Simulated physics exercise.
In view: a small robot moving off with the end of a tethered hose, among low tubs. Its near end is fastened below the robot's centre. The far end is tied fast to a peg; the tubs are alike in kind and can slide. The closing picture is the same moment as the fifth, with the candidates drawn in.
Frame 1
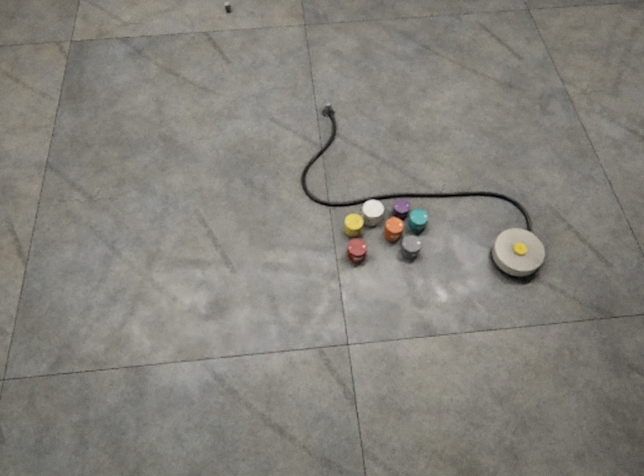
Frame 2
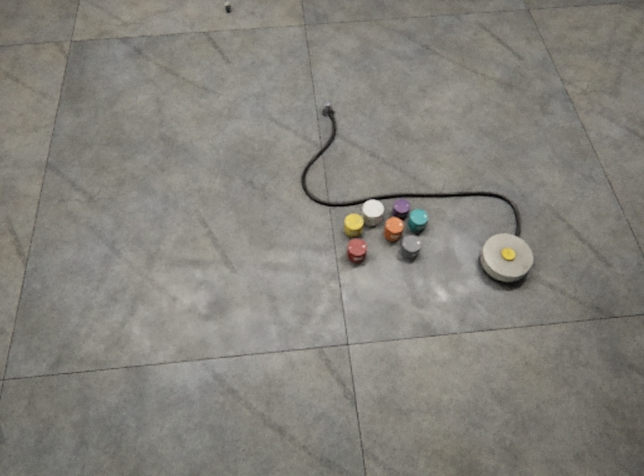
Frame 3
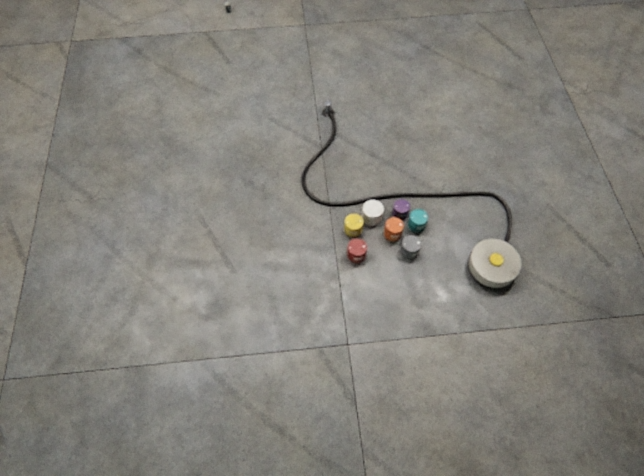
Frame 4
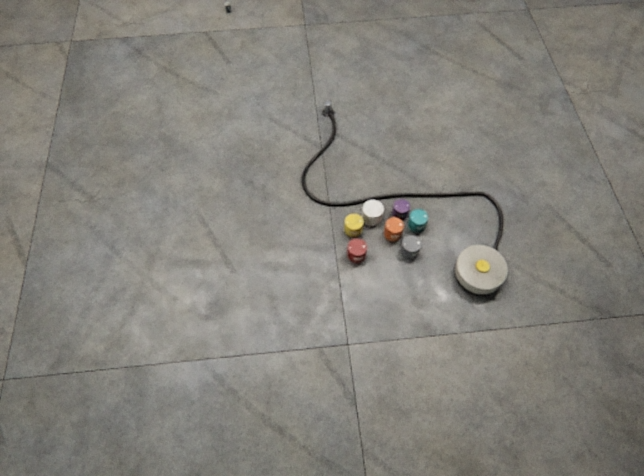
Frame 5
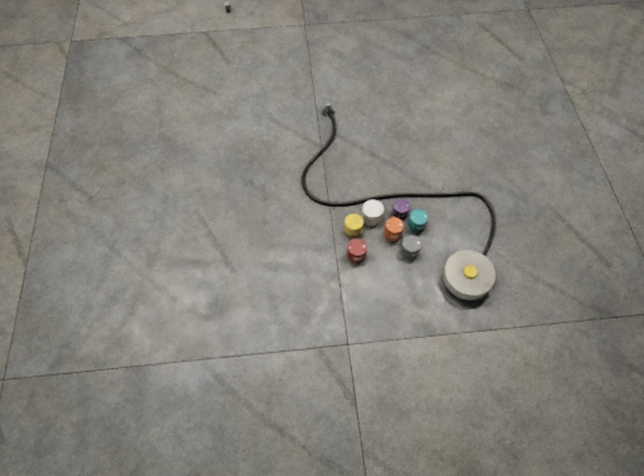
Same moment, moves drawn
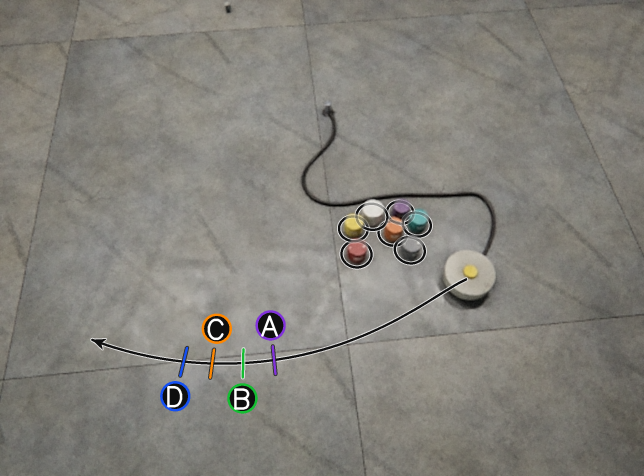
Grey tiled floor with a round pale device sliding slightly left and downward, trailing a black cord beside seven still, colourful tubs.
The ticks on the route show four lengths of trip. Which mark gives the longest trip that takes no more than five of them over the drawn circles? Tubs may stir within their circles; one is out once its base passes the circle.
D is the last stop within the limit.
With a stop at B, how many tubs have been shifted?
By then, none.
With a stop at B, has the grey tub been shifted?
No.
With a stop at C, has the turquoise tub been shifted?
Yes.
On the copy, A at (274, 360); B at (243, 363); C at (212, 364); D at (184, 362); the route from (466, 279) via (287, 358) to (92, 340).
On D. First, robot (382, 324).
Then, robot (278, 357).
Finally, robot (181, 359); orange tub (375, 226); purple tub (388, 210); grey tub (378, 243); white tub (370, 210); turquoise tub (392, 224); four over the rings.
By contrast, A is within the limit but short; B is within the limit but short; C is within the limit but short.
